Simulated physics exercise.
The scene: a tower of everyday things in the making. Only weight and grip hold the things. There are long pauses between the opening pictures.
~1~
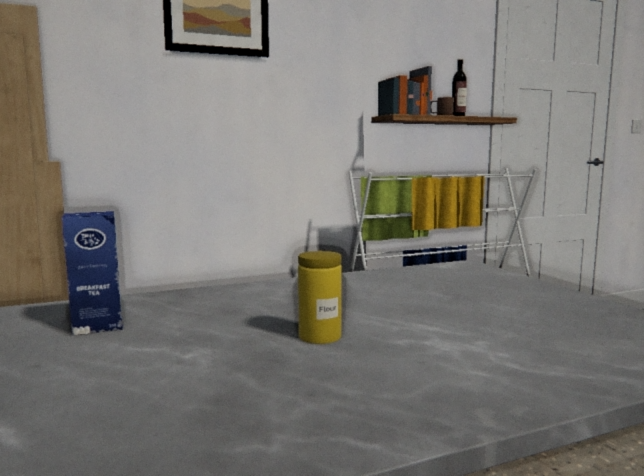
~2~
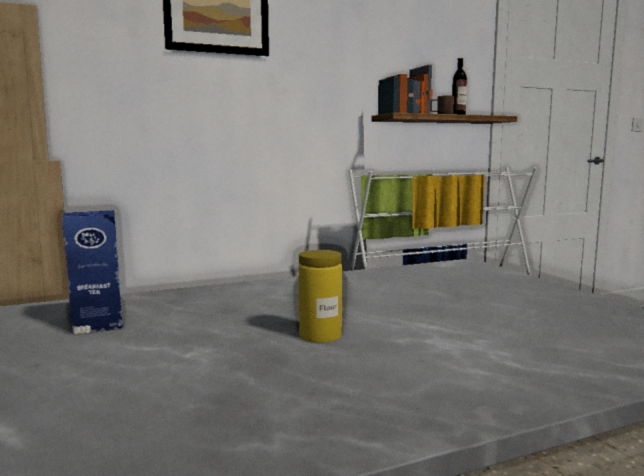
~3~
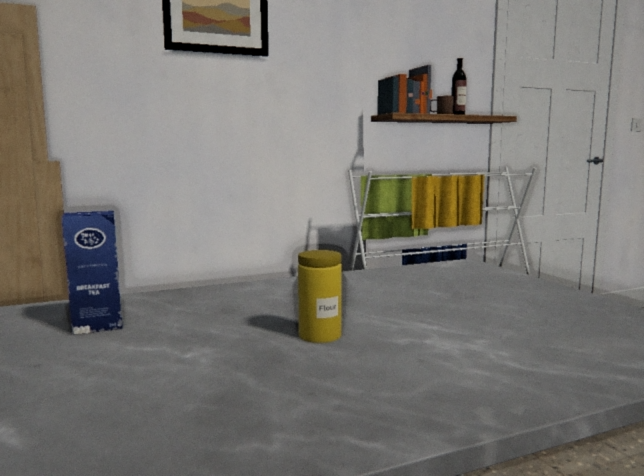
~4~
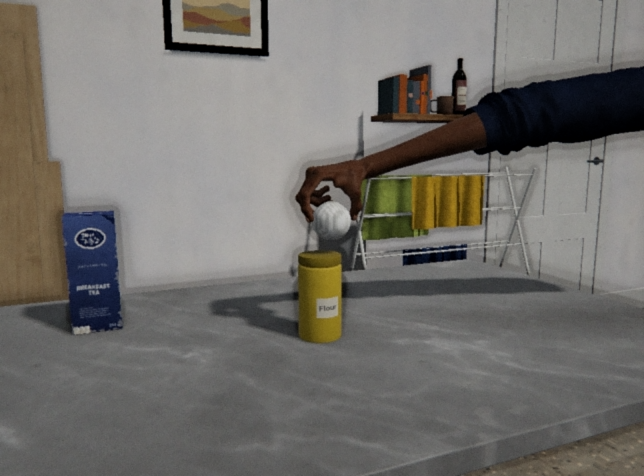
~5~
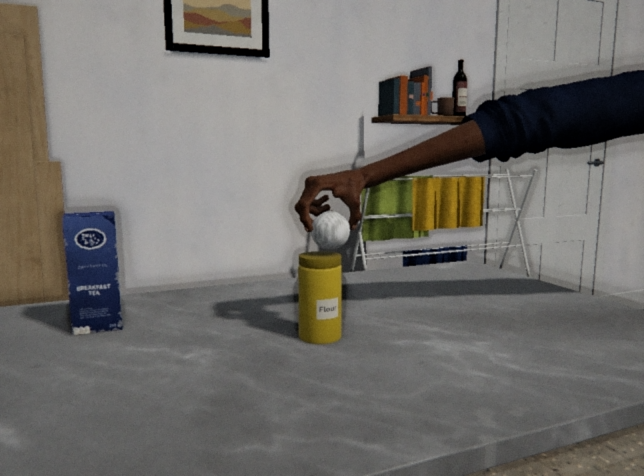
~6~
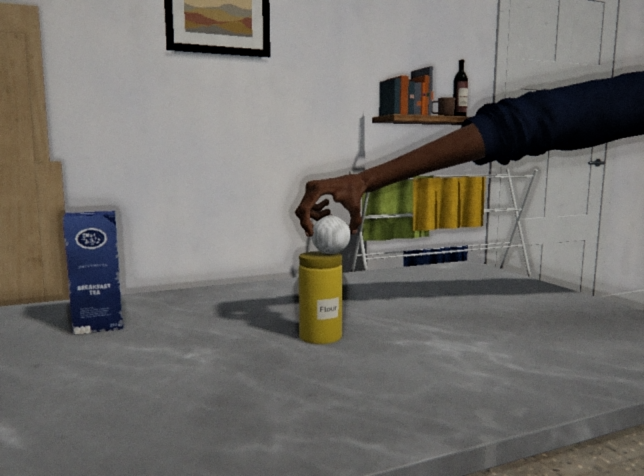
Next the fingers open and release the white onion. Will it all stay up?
It keeps its balance.
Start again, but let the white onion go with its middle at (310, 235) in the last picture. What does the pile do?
Then it keeps its balance.
Then, 0.20 s after the last picture, nothing has stirred.
Then, 0.50 s after the last picture, white onion resting near (331, 235).
At rest, all 3 in place. Seen from the same camera at the end, white onion near (331, 235). The pile stays up.
